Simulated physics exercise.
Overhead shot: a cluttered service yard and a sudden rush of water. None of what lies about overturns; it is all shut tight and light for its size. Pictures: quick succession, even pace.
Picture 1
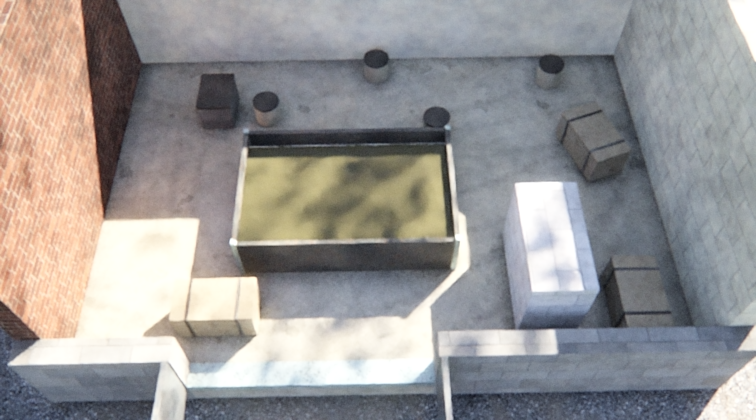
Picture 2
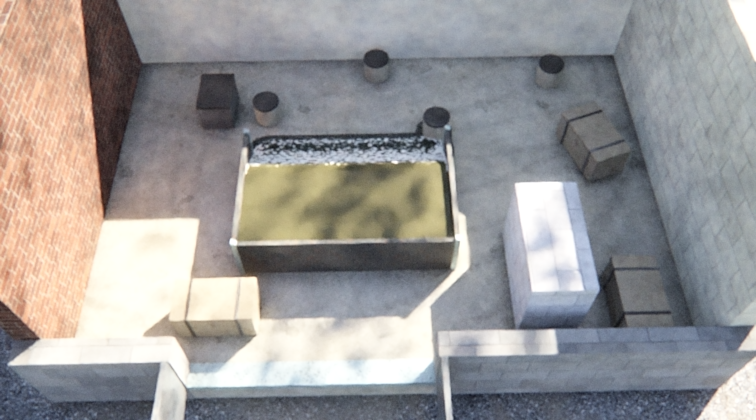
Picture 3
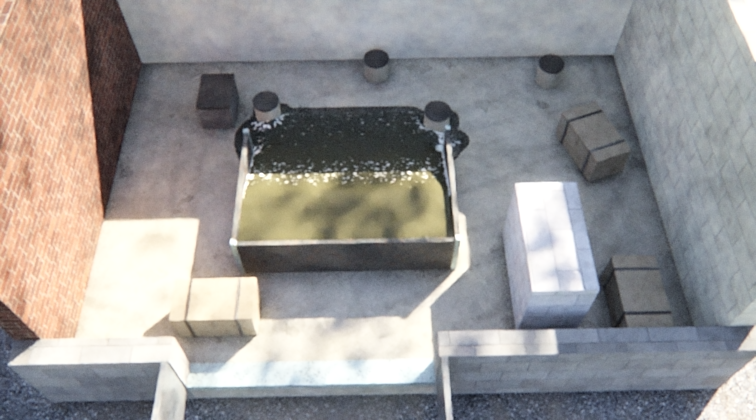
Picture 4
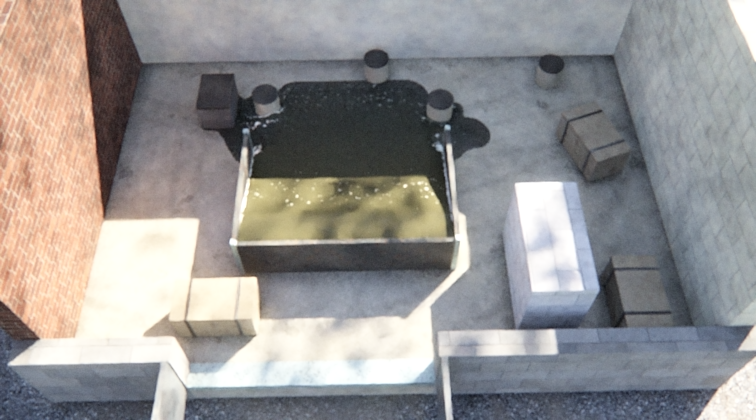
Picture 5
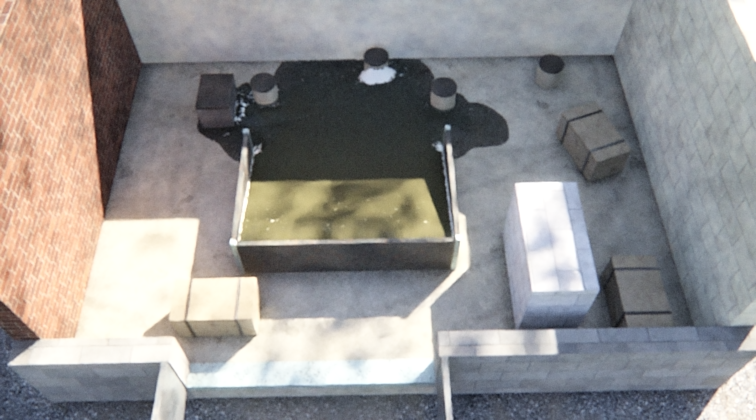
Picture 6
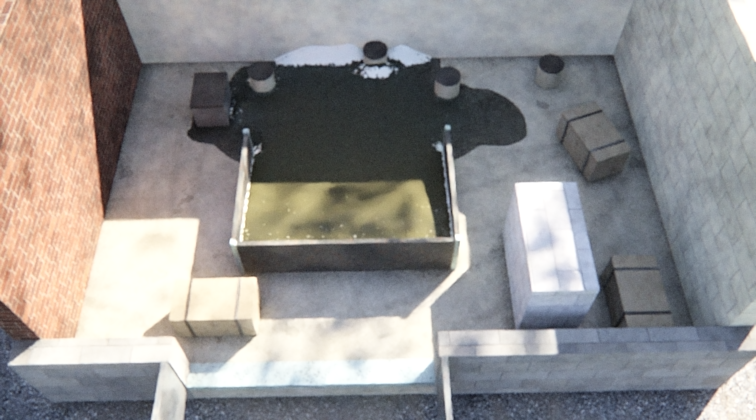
A tank of murky water opening at the back and flooding a walled yard, nudging pails and a dark box backward.
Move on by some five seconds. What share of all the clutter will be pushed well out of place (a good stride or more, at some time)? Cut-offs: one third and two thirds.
The portion moved well away reaches the top third.
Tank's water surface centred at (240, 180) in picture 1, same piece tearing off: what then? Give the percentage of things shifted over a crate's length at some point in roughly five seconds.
About 80 %.
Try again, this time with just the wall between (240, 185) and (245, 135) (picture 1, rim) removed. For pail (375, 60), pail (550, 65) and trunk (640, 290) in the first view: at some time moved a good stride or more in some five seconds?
Travels that far, falls short, falls short.
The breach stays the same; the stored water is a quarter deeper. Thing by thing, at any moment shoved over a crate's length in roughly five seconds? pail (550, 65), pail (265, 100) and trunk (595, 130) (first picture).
In the order you named them: Went past the threshold, went past the threshold, went past the threshold.
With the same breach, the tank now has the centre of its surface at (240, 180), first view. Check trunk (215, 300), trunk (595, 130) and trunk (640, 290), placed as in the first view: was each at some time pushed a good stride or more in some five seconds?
In order: Remained close by, went well off, remained close by.
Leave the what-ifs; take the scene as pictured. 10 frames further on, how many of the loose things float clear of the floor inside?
Tally at that point: 3.
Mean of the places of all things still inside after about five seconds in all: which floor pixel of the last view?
Their average sits at about pixel (464, 253).
A moment on, 2 of 8 are well off their spots; 2 afloat.
Next, 5 of 8 are well off their spots; 3 afloat.
Later, 5 of 8 are well off their spots; 2 afloat.
In the end, 6 of 8 are well off their spots, and 6 have been at some point; 6 afloat.
